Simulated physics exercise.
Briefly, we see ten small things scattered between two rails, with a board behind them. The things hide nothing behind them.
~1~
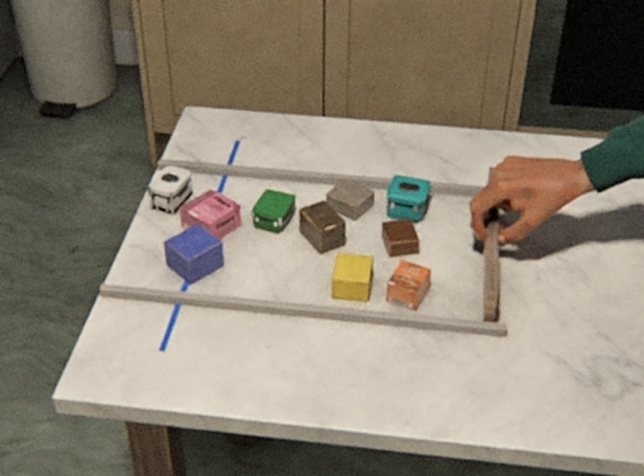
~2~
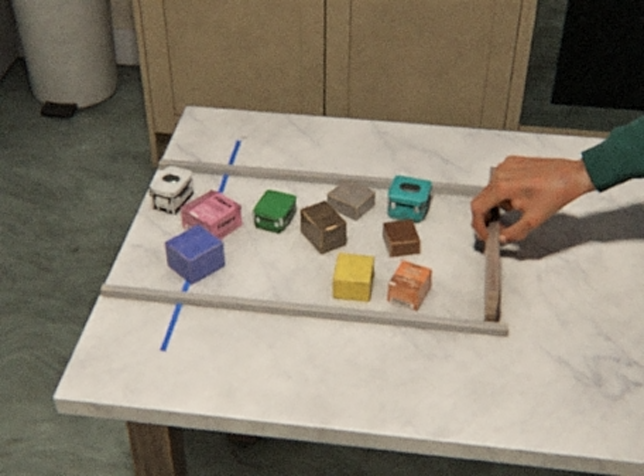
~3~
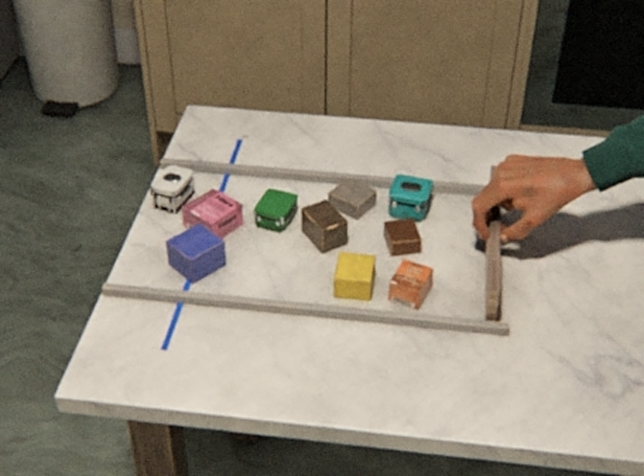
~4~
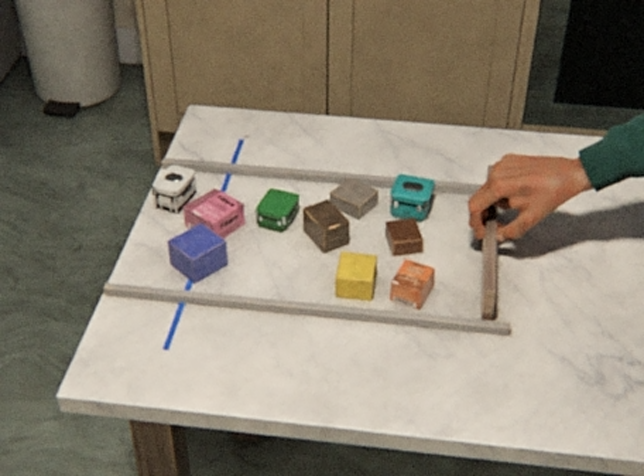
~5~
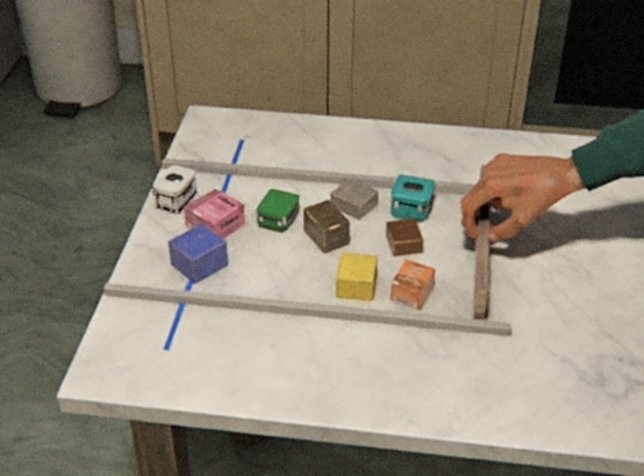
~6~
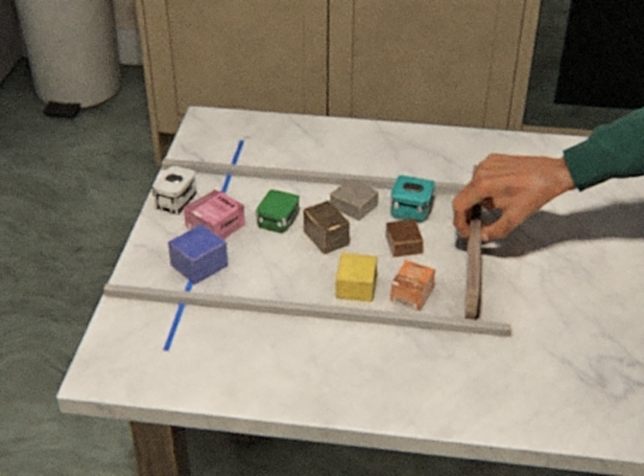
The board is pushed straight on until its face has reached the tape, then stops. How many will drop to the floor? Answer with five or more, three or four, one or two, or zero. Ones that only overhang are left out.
The count that falls is three or four.
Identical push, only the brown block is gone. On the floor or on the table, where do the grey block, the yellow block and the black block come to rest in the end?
Grey block - safe; yellow block - safe; black block - safe.
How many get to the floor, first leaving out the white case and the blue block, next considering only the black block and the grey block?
The first try gives 2, the second gives 2.
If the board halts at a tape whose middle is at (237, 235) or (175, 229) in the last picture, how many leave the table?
You'd count 1 the first time and 7 the second.
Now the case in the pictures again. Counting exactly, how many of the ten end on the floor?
4, precisely.
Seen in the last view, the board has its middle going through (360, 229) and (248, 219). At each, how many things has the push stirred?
So 7, and at the other place 10.
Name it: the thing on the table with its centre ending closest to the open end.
The foremost one is the grey block.
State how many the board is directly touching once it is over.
So the total is 3.
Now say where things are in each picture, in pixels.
The first picture shows white case (171, 189); blue block (194, 254); pink box (211, 216); board (491, 241); tape (205, 232).
The second picture shows blue block (195, 254); green case (275, 212).
The third picture shows pink box (213, 216); turquoise case (410, 198).
The fourth picture shows white case (175, 189); orange box (412, 284).
The fifth picture shows blue block (198, 253); grey block (354, 199).
The sixth picture shows white case (175, 190); blue block (198, 254); pink box (215, 216); board (474, 239); tape (209, 232).
Soon after, none off yet; white case at rest near (175, 190); blue block at rest near (198, 254); pink box at rest near (215, 216).
After that, none off yet; white case at rest near (175, 190); blue block at rest near (197, 255); pink box displaced a little near (193, 219).
And then, none off yet; white case displaced a little near (159, 184); blue block displaced about its own width near (146, 254); pink box displaced well along near (137, 223).
In the end, the number that fall off is three or four; gone, green case, pink box, blue block and white case.
